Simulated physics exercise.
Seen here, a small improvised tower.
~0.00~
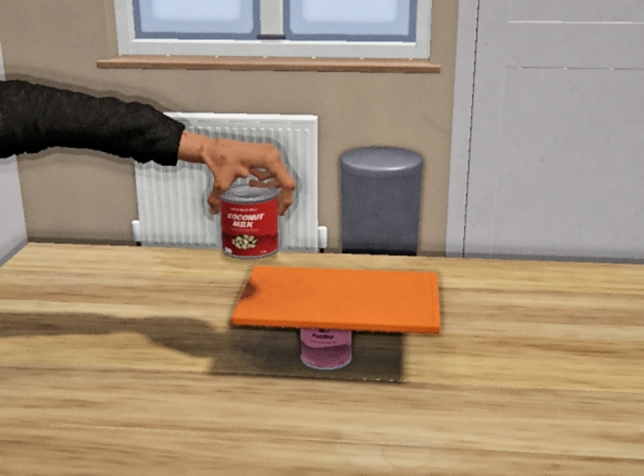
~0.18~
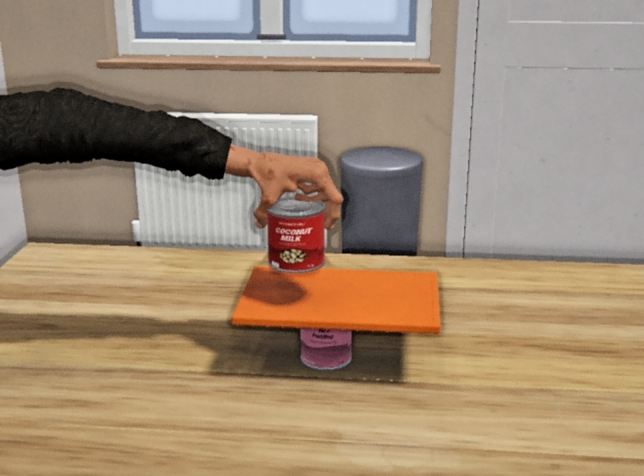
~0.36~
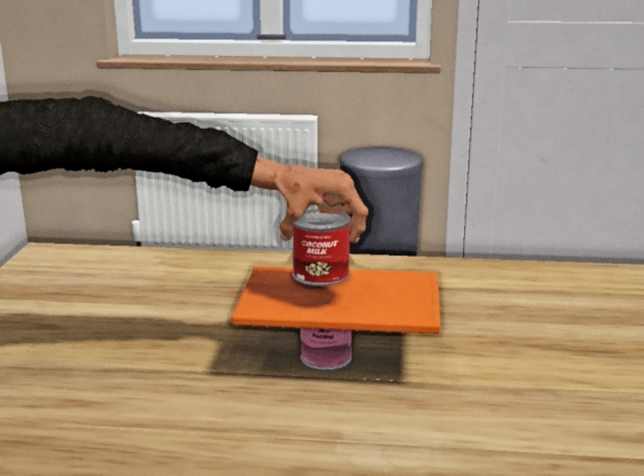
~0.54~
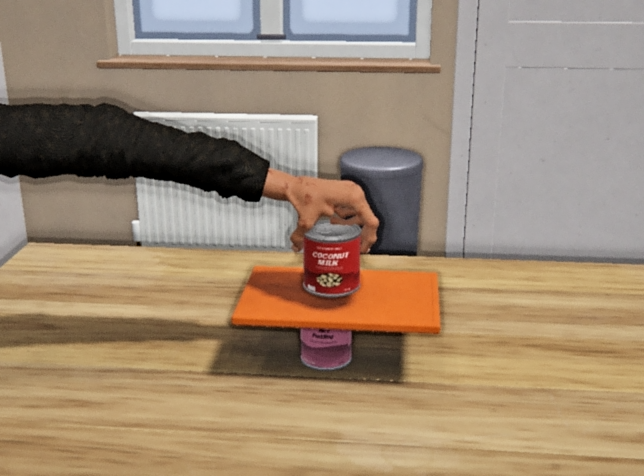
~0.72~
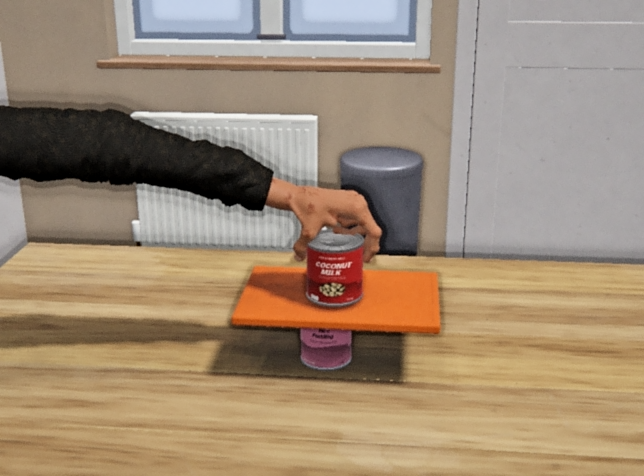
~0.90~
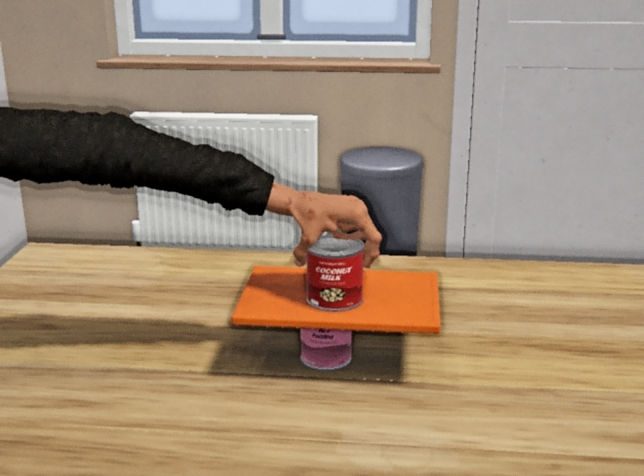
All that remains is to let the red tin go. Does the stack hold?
The stack holds.
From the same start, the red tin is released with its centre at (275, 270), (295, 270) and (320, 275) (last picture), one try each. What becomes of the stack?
First, it stays up; second, it keeps its balance; third, it stays up.
By 1.30 s, all is still.
By 2.00 s, things are still on the move.
By 2.60 s, all is still.
By 3.20 s, things are still on the move.
When it is over (3.5 s), all 3 as before. End places, in pixels of the last picture, red tin near (335, 273). The stack stays up.
